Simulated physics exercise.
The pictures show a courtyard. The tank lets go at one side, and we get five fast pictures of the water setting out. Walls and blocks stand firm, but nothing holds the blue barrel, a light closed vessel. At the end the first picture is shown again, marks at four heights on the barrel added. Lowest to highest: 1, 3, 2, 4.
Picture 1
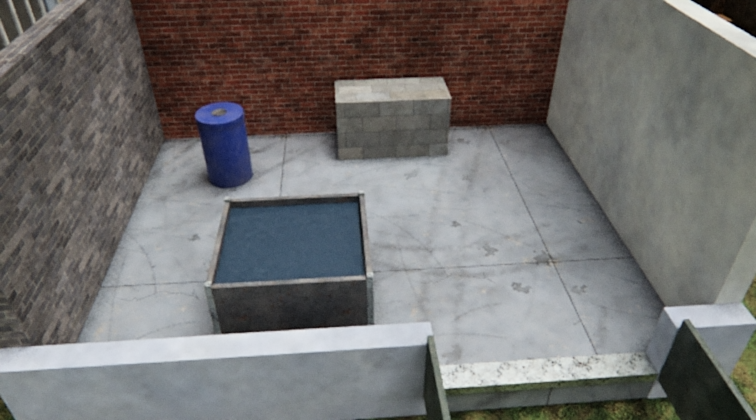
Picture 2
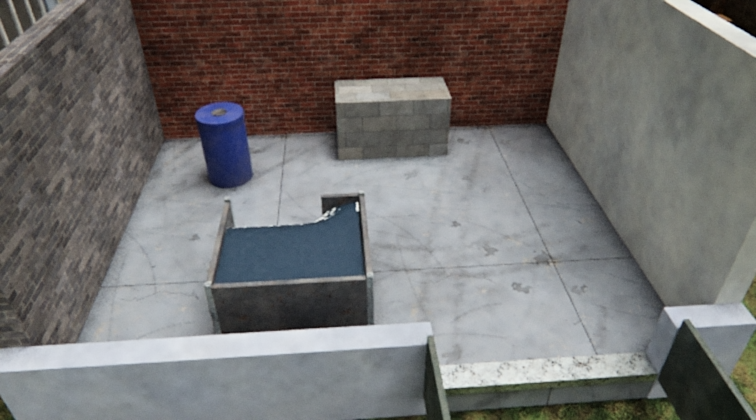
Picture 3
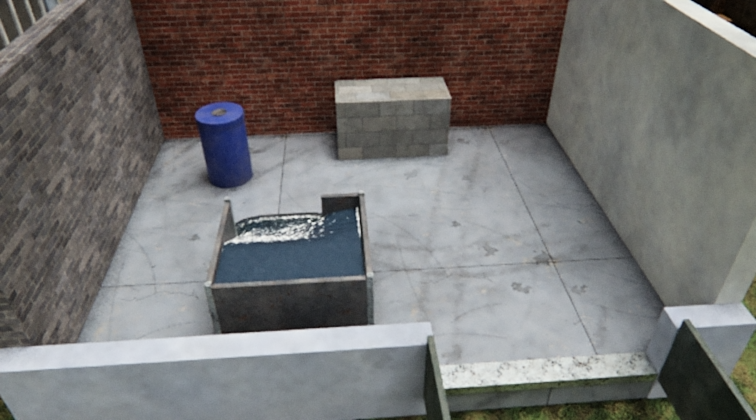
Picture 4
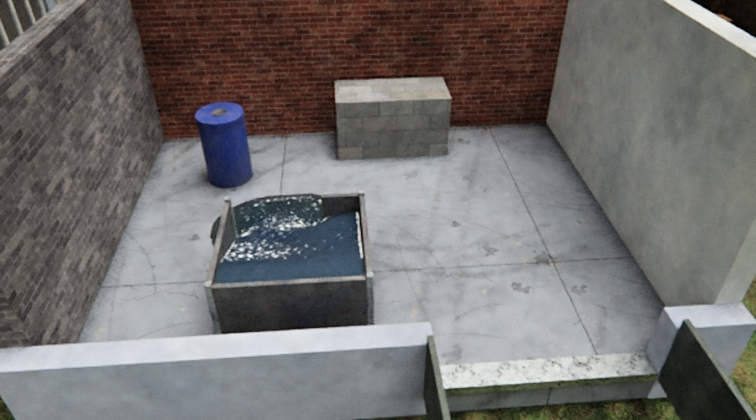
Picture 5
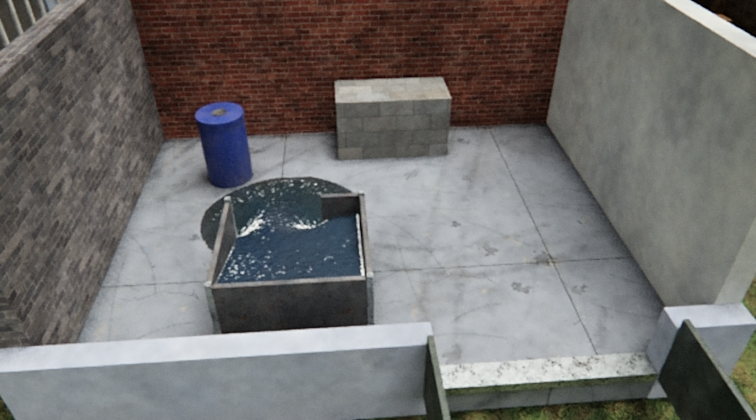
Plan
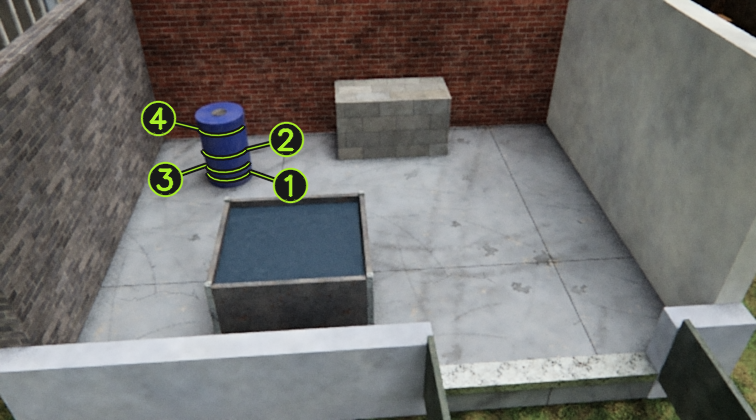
Water in a square tank drops away at the back, where part of the wall is now open, then churns with white flecks and spreads across the courtyard floor behind it, while the blue barrel and block stack stay still.
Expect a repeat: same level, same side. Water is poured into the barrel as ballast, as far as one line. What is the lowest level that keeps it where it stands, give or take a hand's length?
That is line 2.
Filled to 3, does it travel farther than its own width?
No, it does not.
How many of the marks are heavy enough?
Two of the four.
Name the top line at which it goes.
3 it is.
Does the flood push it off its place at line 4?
No.
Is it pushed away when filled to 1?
Yes, that goes wrong.
On the marked copy, 1 at (227, 180); 2 at (222, 158); 3 at (225, 172); 4 at (218, 135); from the bottom up 1, 3, 2, 4.
Choosing 1, it is pushed about twice its own width away.
Choosing 2, it does not move.
Choosing 3, it is pushed about half its own width away.
Choosing 4, it does not move.
